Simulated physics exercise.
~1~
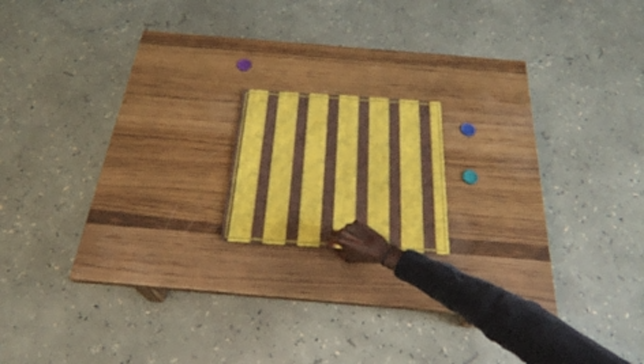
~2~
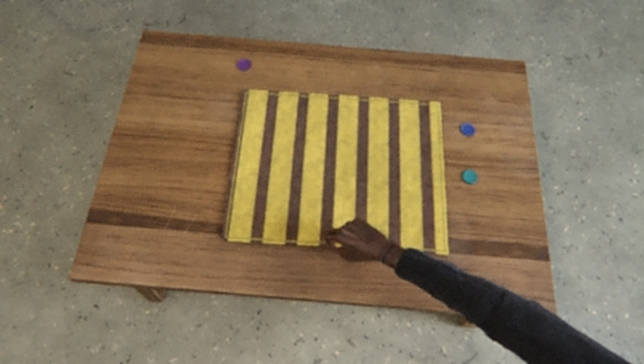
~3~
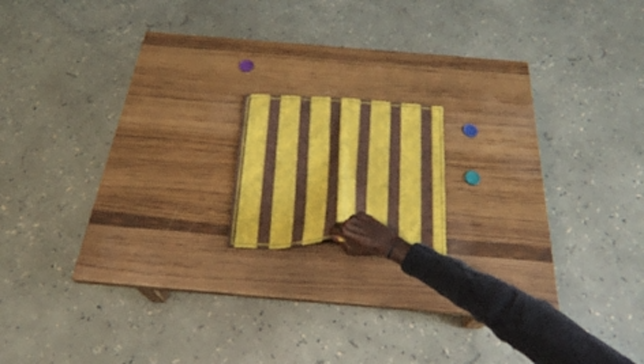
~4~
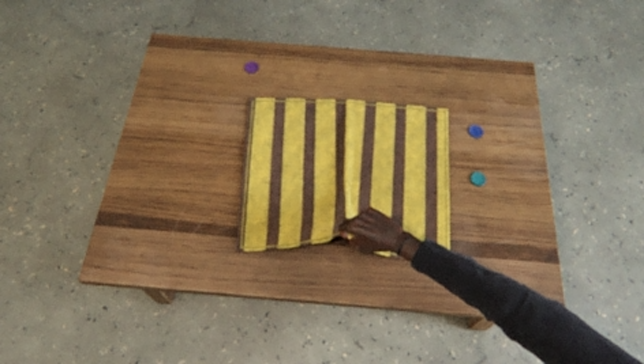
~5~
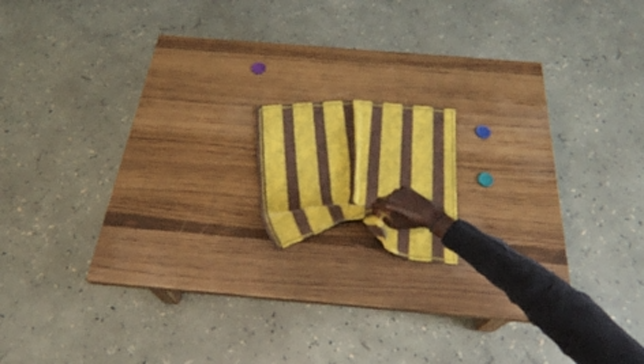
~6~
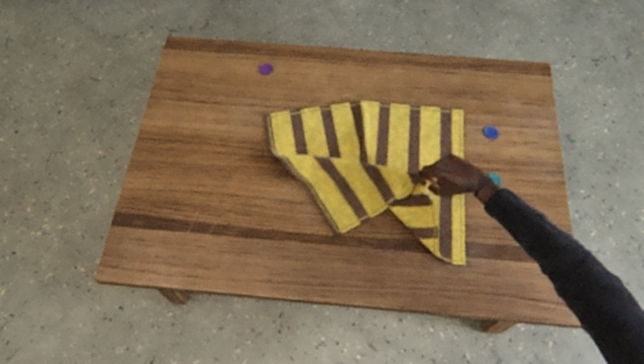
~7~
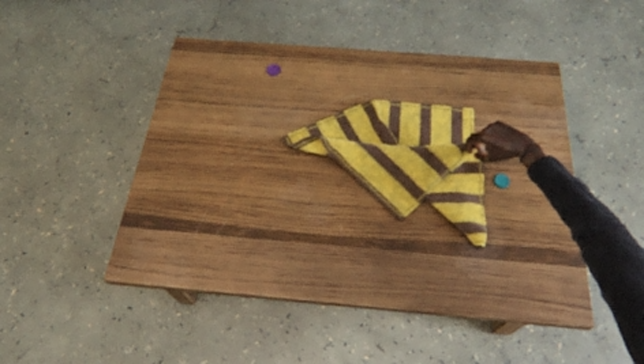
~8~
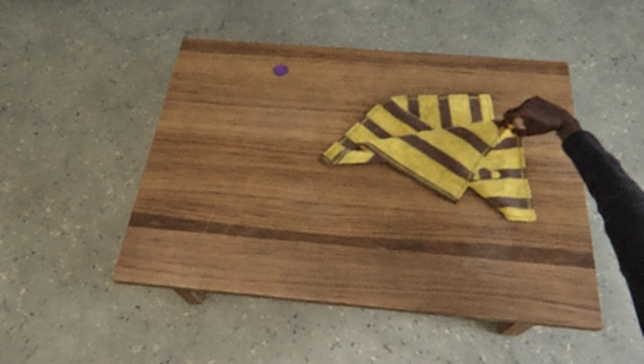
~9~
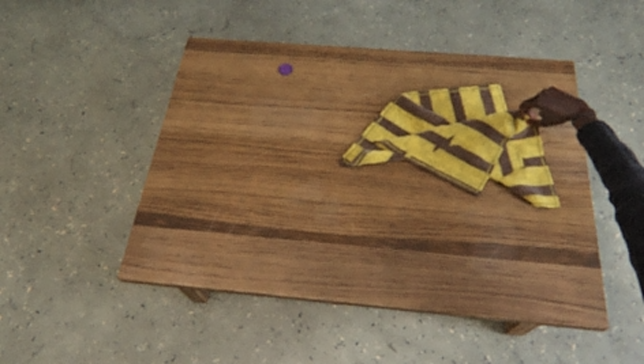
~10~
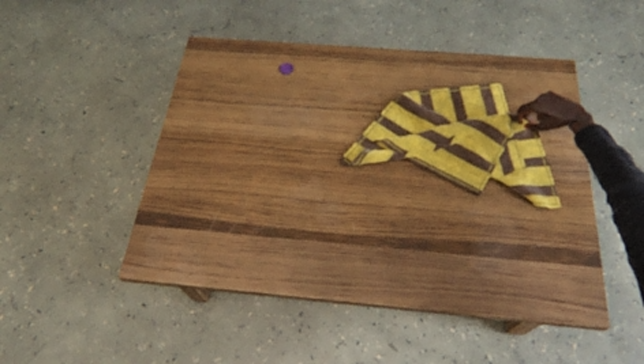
A hand pinched the near edge of a striped yellow and brown towel on a wooden table and drew it up and right, folding it unevenly until the bunched cloth covered the blue and teal discs, leaving the purple one uncovered.
